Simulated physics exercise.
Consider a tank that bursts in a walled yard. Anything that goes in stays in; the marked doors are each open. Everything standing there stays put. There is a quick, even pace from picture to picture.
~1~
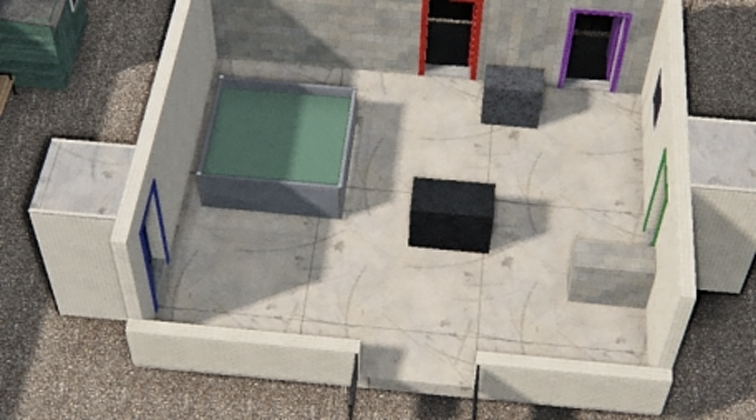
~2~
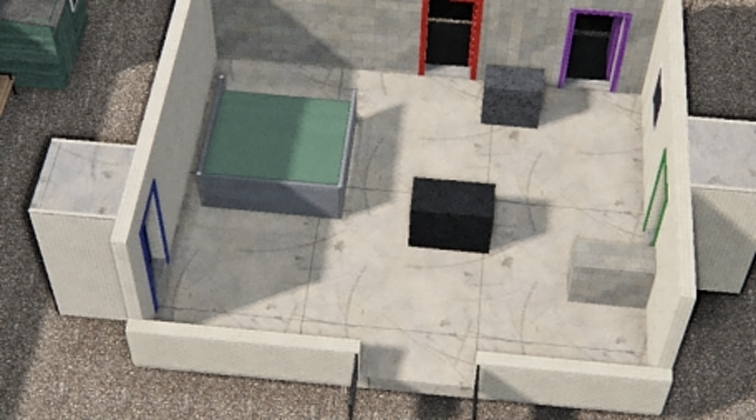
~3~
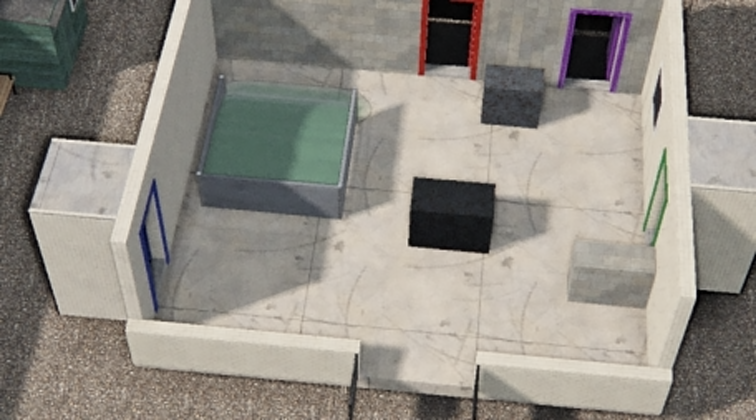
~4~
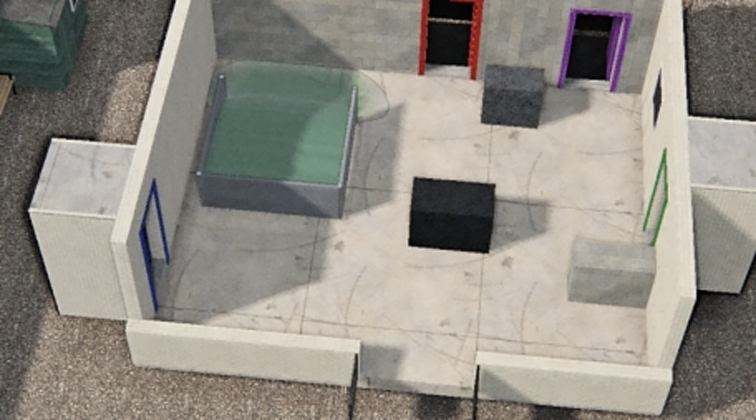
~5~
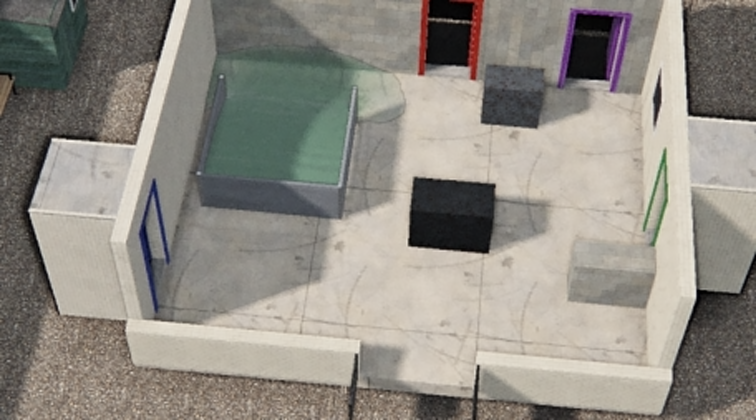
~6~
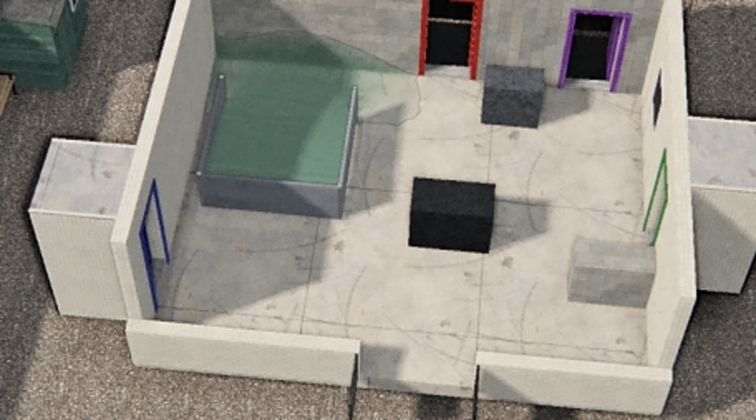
Green water in a square grey tank began pouring out over its far side, then spread across the pale floor of the walled yard toward the back wall and right, near the red doorway.
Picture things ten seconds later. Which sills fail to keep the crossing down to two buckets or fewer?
One by one: Green door: Past the limit; blue door: Inside the limit; red door: Past the limit; purple door: Past the limit.
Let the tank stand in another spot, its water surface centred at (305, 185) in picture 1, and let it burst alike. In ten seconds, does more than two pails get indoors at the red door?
As far as I can tell, red gets swamped.
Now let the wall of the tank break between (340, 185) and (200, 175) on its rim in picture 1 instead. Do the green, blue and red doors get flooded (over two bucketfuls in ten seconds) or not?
With the breach there, the green stays within limits, the blue overshoots and the red stays within limits.
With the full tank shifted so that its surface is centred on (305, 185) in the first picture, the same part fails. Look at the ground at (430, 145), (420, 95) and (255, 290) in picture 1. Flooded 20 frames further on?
Hit, hit, spared.
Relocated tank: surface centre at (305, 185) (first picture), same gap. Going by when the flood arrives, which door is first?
The red-painted one, that's the one.
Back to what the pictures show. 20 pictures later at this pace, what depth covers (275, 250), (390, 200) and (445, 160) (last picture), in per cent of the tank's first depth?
At the three places, in the order asked: Around 0, 0 and 4 per cent.
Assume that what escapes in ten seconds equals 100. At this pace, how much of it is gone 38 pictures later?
That comes to 50 per cent, as I work it out.
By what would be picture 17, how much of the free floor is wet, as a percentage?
By my count, 25 percent.
A moment on, water covers 15 % of the floor; the green door not reached, the blue door not reached, the red door wet at the sill, nothing in, the purple door not reached.
Next, water covers 25 % of the floor; the green door not reached, the blue door not reached, the red door under two buckets in, the purple door wet at the sill, nothing in.
Then, water covers 55 % of the floor; the green door not reached, the blue door wet at the sill, nothing in, the red door over two buckets in, the purple door under two buckets in.
Later, water covers 80 % of the floor; the green door over two buckets in, the blue door wet at the sill, nothing in, the red door over two buckets in, the purple door over two buckets in.
In the end, water covers 95 % of the floor; the green door far over two buckets in, the blue door wet at the sill, nothing in, the red door over two buckets in, the purple door far over two buckets in.
